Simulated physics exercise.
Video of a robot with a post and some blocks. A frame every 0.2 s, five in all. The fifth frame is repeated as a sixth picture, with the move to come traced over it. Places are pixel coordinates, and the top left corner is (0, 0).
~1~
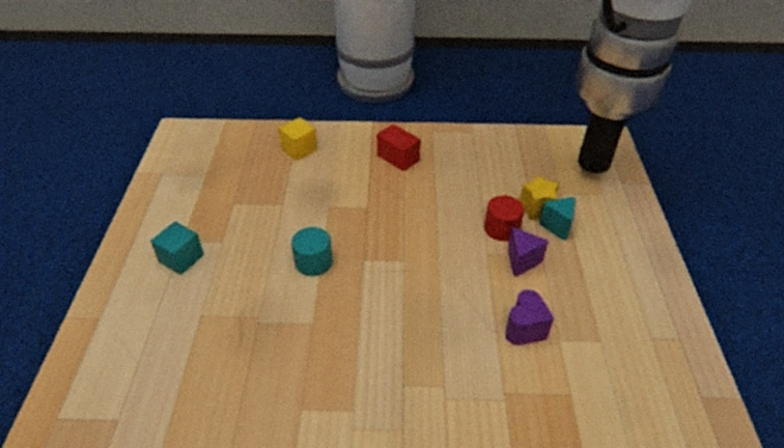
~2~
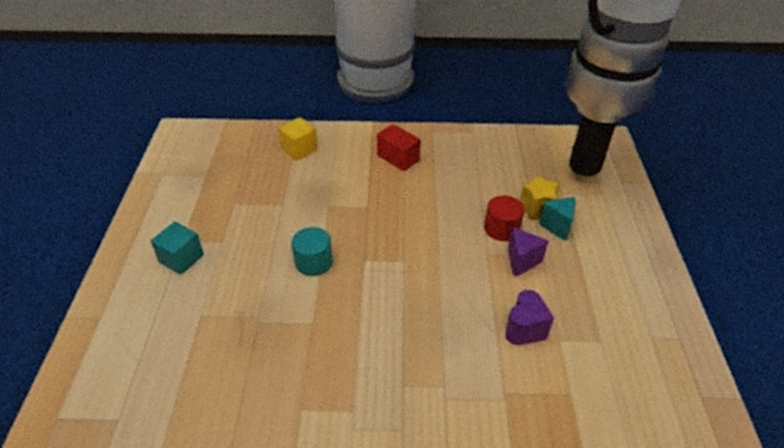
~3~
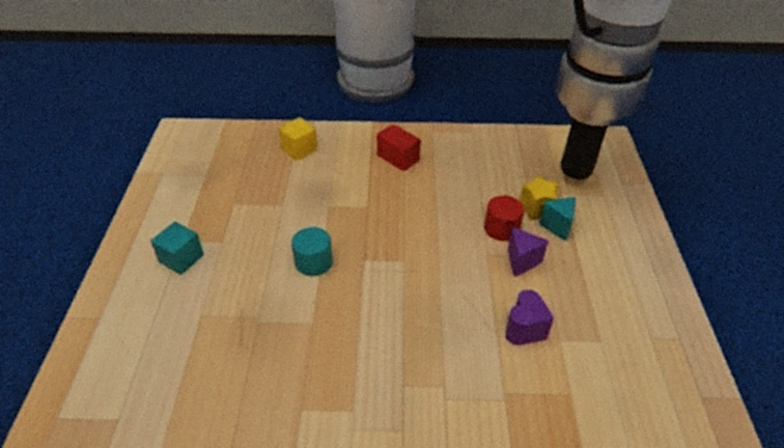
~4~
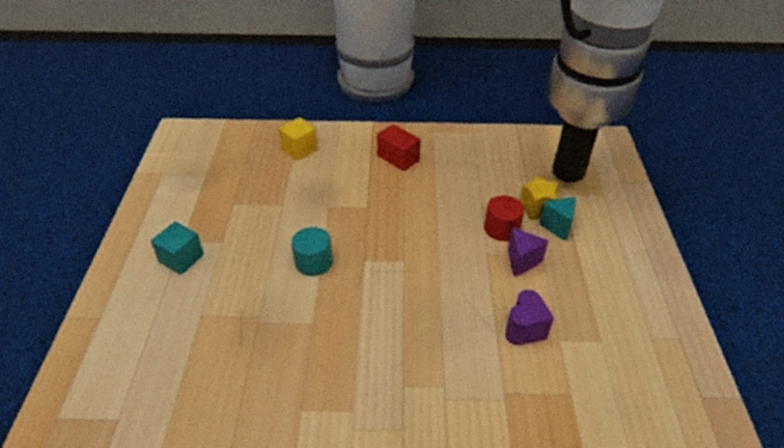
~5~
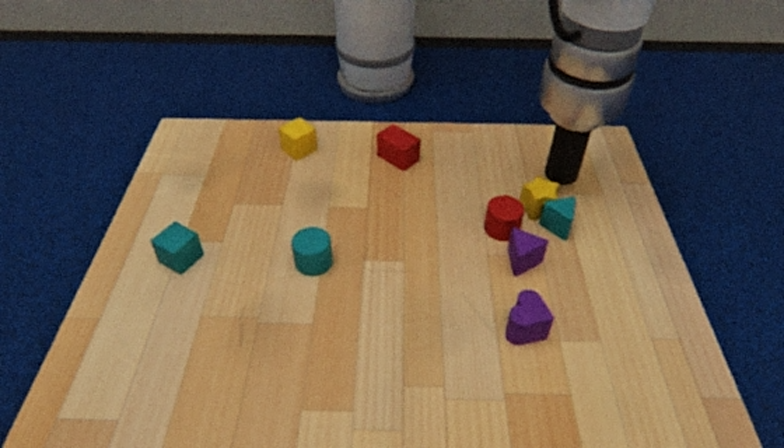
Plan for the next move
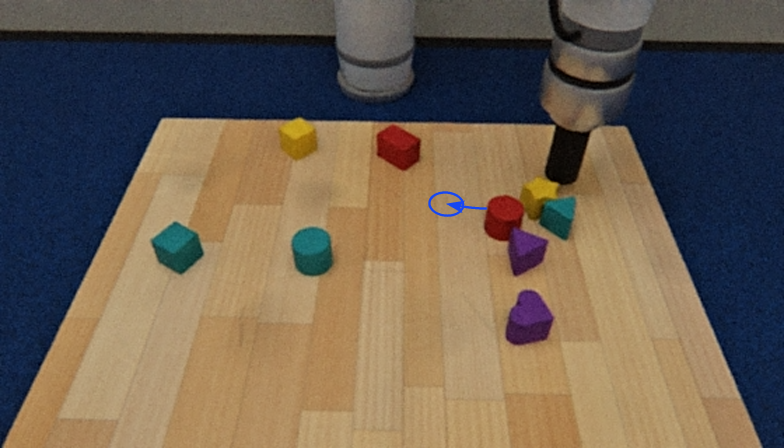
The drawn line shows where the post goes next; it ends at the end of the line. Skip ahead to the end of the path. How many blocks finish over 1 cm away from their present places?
Moved: Exactly two.
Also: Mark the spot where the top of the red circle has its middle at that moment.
In the picture, that point is around (486, 229).
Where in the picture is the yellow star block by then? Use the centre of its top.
The answer is (505, 208).
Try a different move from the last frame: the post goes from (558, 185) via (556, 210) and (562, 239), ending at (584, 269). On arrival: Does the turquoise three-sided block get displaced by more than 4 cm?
Yes, that is how it ends up.
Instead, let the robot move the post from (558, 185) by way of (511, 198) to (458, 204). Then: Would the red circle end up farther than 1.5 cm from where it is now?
Answer: No.
Drawn move, from (558, 185) through (529, 202) and (489, 209) to (446, 204).
On the path given first. One third of the way, post (531, 192); red circle (500, 211); yellow star block (527, 200); turquoise three-sided block (563, 209), turned 25° anticlockwise.
Two thirds of the way, post (491, 199); red circle (486, 229); yellow star block (505, 208), turned 45° anticlockwise; turquoise three-sided block (563, 209), turned 25° anticlockwise.
At the end, post (447, 194); red circle (486, 229); purple three-sided block still; yellow star block (505, 208), turned 45° anticlockwise; turquoise three-sided block (563, 209), turned 25° anticlockwise.
